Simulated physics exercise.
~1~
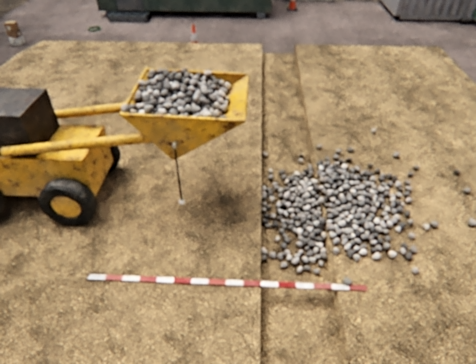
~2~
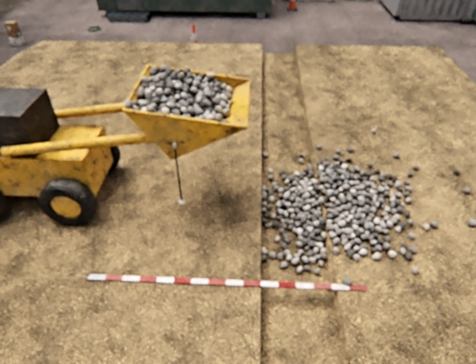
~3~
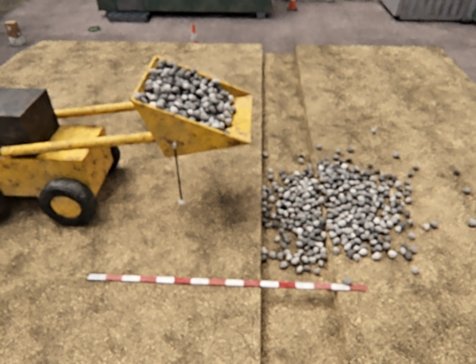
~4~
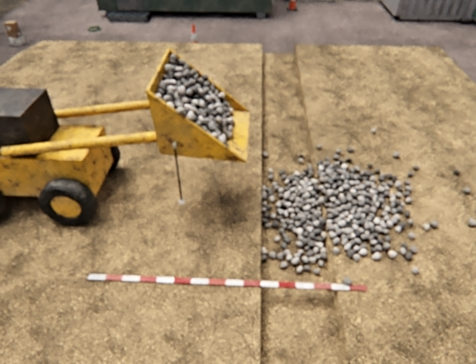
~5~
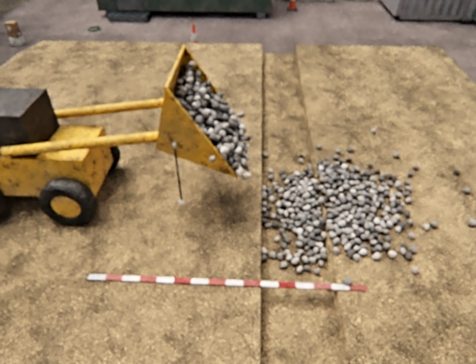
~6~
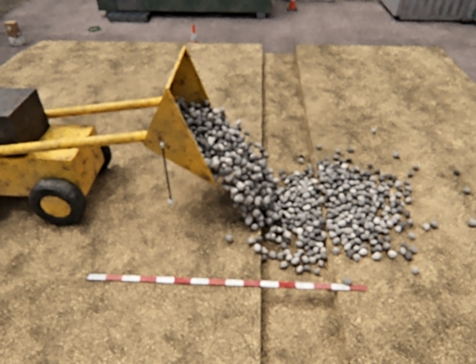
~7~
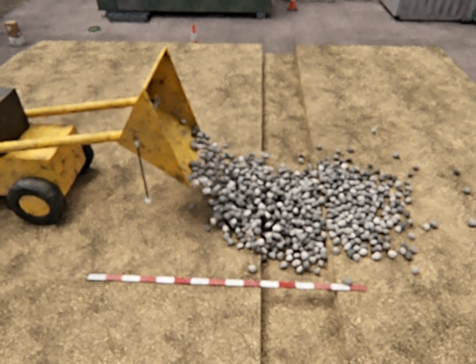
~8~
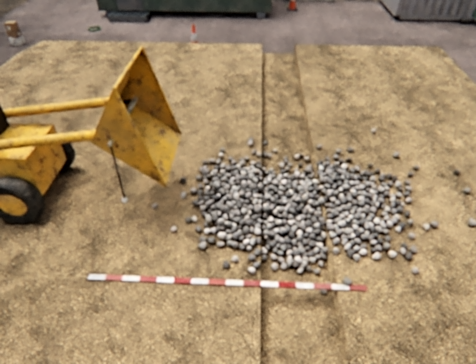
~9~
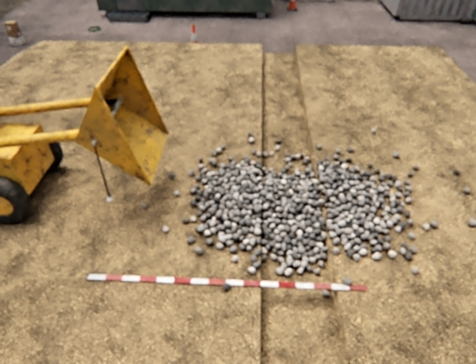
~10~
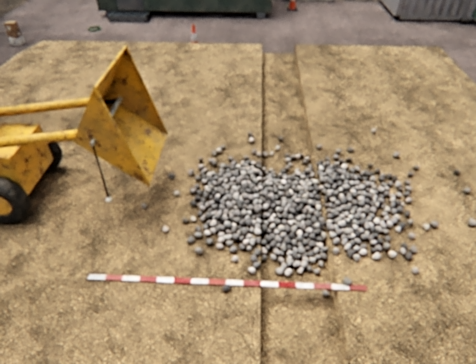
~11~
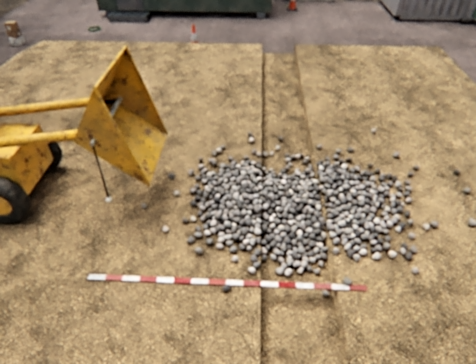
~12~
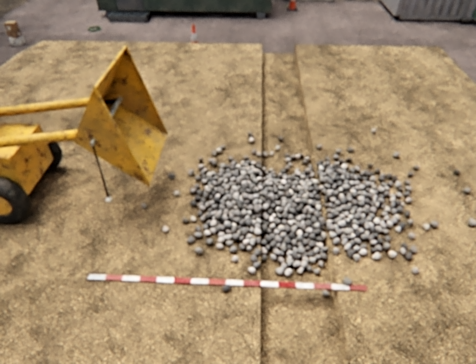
A yellow loader tips its bucket, pours out gray stones, backs left, and stops empty.
